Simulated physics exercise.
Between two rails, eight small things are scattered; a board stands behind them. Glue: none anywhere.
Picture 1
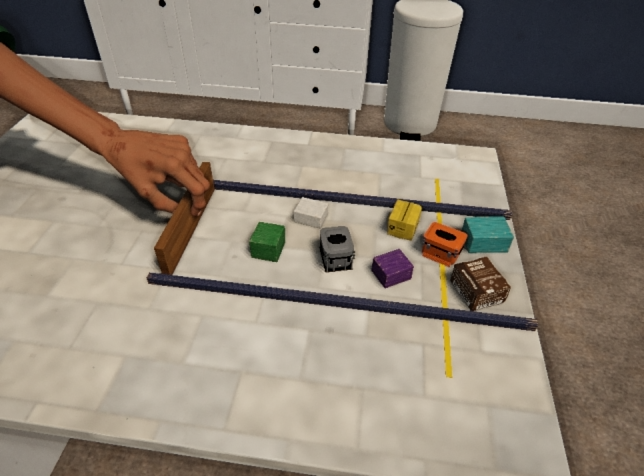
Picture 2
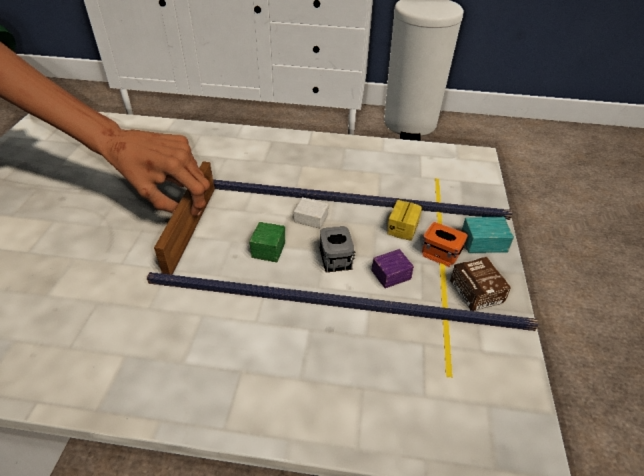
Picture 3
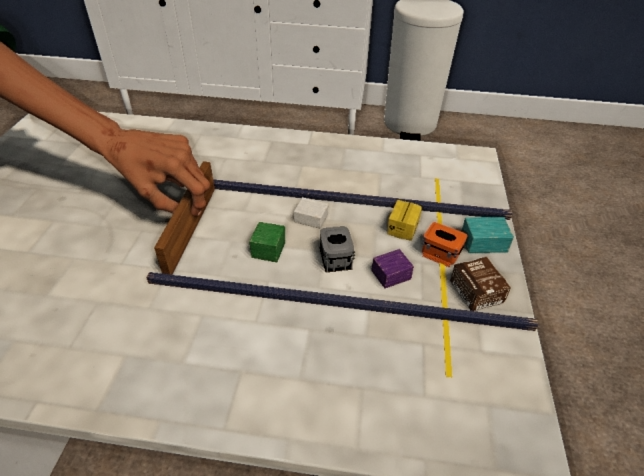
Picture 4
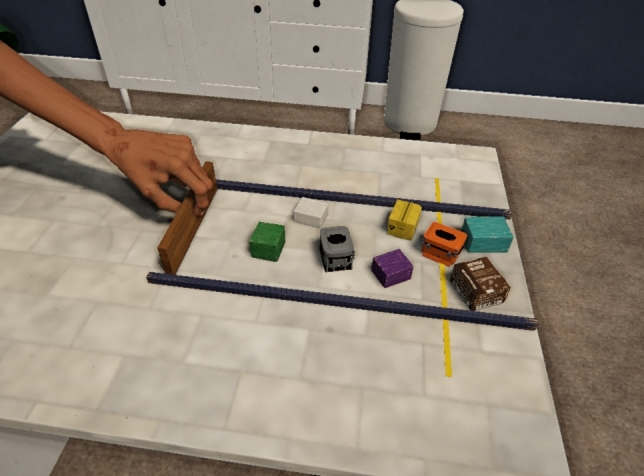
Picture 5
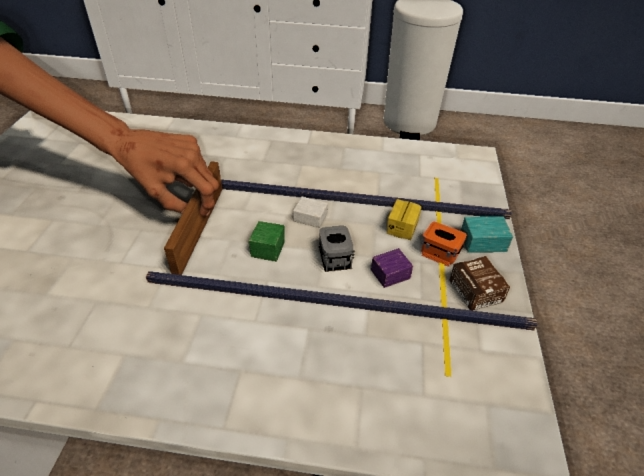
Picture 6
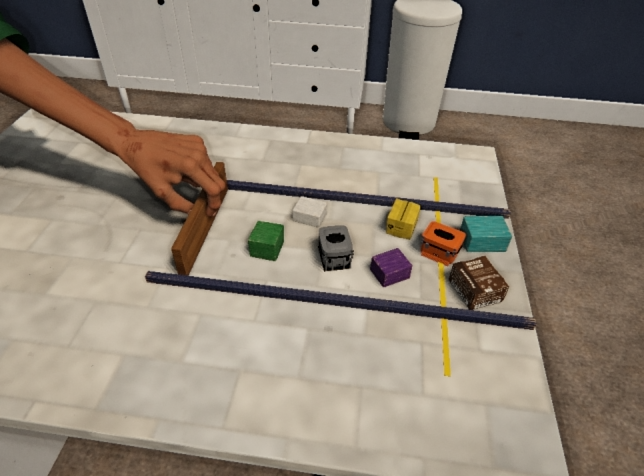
On a pale tiled tabletop, a hand held a wooden board upright behind eight small blocks and boxes between two dark rails, then slid it slightly right, while the scattered things barely moved.
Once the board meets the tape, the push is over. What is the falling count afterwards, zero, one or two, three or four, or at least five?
Afterwards the falling count is one or two.
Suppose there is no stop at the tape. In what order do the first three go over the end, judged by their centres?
Order: Brown box, then turquoise block, then purple block.
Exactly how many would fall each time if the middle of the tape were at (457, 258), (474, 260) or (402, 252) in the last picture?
The three tries give 3, 3 and 0.
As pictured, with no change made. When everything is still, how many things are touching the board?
It's 2.
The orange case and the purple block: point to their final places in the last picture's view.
The first one ends at (484, 245), the second at (521, 293).
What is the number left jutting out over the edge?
It totals 1.
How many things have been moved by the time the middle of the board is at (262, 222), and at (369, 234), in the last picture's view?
In order, the tallies are 1 and 6.
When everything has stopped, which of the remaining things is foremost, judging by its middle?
Closest in the end is the purple block.
A little later, none off yet; turquoise block at rest near (485, 234); brown box at rest near (478, 282); orange case at rest near (442, 243).
Next, none off yet; turquoise block shifted a little near (495, 231); brown box shifted about its own width near (522, 292); orange case shifted about its own width near (471, 245).
When it is over, the number that fall off is one or two; down, brown box and turquoise block.
